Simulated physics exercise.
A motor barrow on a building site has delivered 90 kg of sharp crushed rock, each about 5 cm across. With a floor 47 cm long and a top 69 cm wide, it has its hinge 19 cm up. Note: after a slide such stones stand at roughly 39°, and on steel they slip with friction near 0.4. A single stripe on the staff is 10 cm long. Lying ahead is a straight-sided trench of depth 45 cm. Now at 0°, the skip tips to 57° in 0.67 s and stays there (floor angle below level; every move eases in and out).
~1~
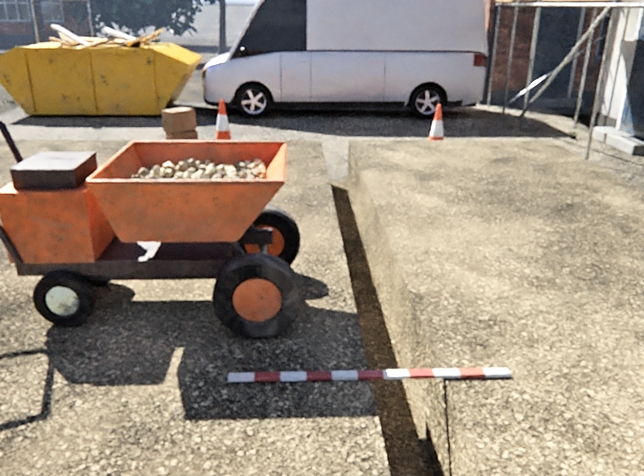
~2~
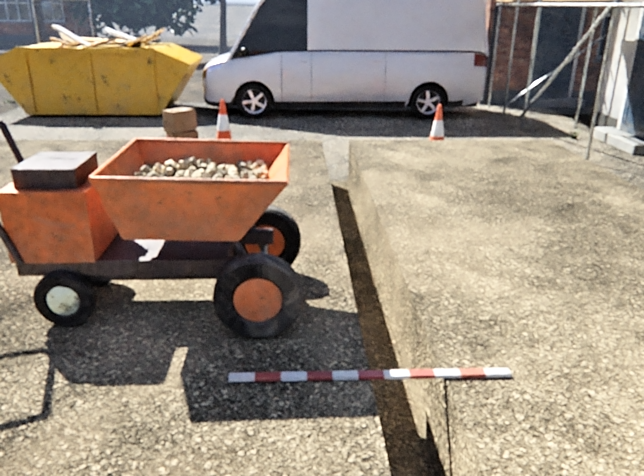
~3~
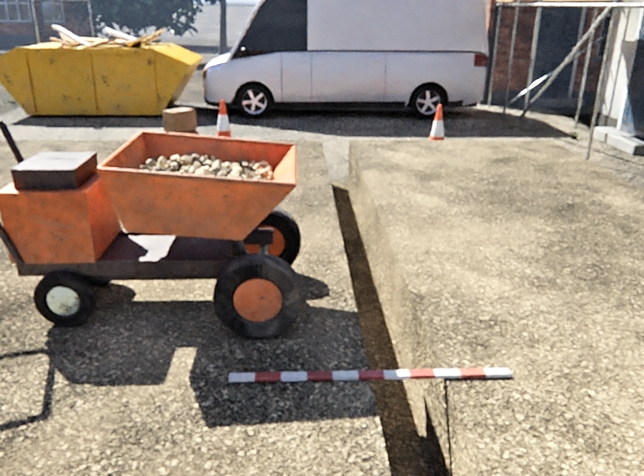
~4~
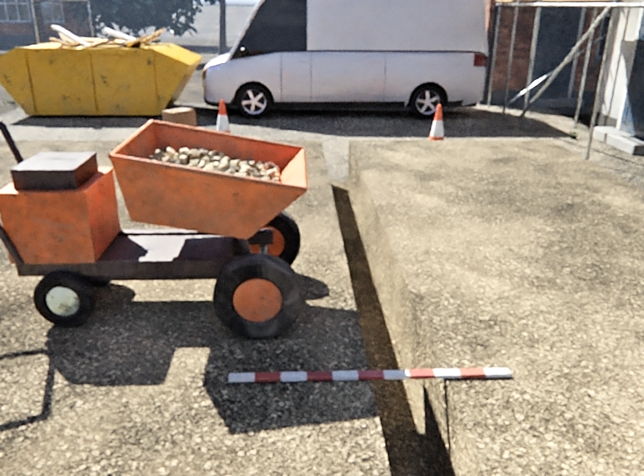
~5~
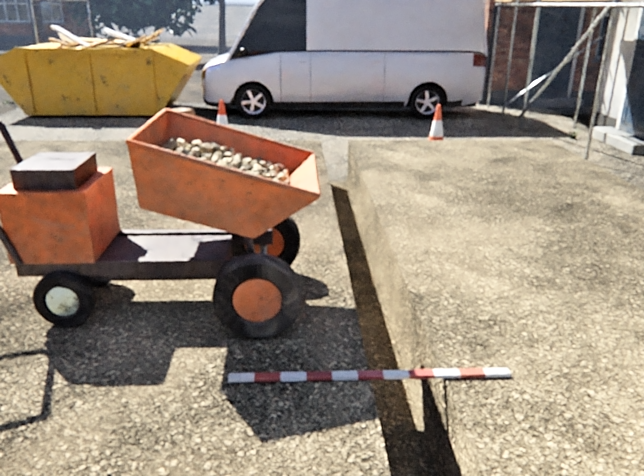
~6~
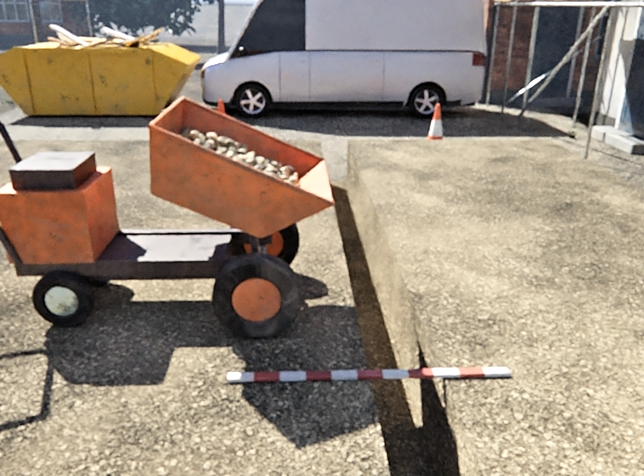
Orange skip of a motor barrow tilting steadily down to the right, carrying its load of crushed rock beside a narrow trench.
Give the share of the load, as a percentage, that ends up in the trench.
22 %.
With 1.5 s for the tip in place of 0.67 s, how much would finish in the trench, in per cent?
In that case, around 10%.
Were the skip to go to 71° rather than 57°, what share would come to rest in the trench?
Roughly 50%.
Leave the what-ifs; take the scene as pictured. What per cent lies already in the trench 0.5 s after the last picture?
At that moment: Approx. 5 %.
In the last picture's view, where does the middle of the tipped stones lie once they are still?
In the last view, about (397, 370).
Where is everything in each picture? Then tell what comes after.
Lip at (284, 182), floor tilted 0°, highest stones at (199, 170), in the first picture.
Lip at (287, 183), floor tilted 1°, highest stones at (188, 168), in the second picture.
Lip at (295, 185), floor tilted 5°, highest stones at (174, 164), in the third picture.
Lip at (307, 189), floor tilted 10°, highest stones at (179, 155), in the fourth picture.
The skip is at 17°, its lip at (320, 196); the top of the load is at (181, 147), in the fifth picture.
Lip at (333, 204), floor tilted 24°, highest stones at (189, 137), in the sixth picture.
Then, 0.2 s after the last picture the floor is at 48°, 100 % in the skip; the foremost stones are at (332, 220).
Then, 0.5 s after the last picture the floor is at 57°, 97 % in the skip, 3 % in the trench; the foremost stones are at (398, 245).
Then, 0.8 s after the last picture the floor is at 57°, 75 % in the skip, 15 % in the trench, 10 % past the trench; the foremost stones are at (464, 292).
Then, 2.8 s after the last picture the floor is at 57°, 68 % in the skip, 22 % in the trench, 10 % past the trench; the foremost stones are at (493, 291).
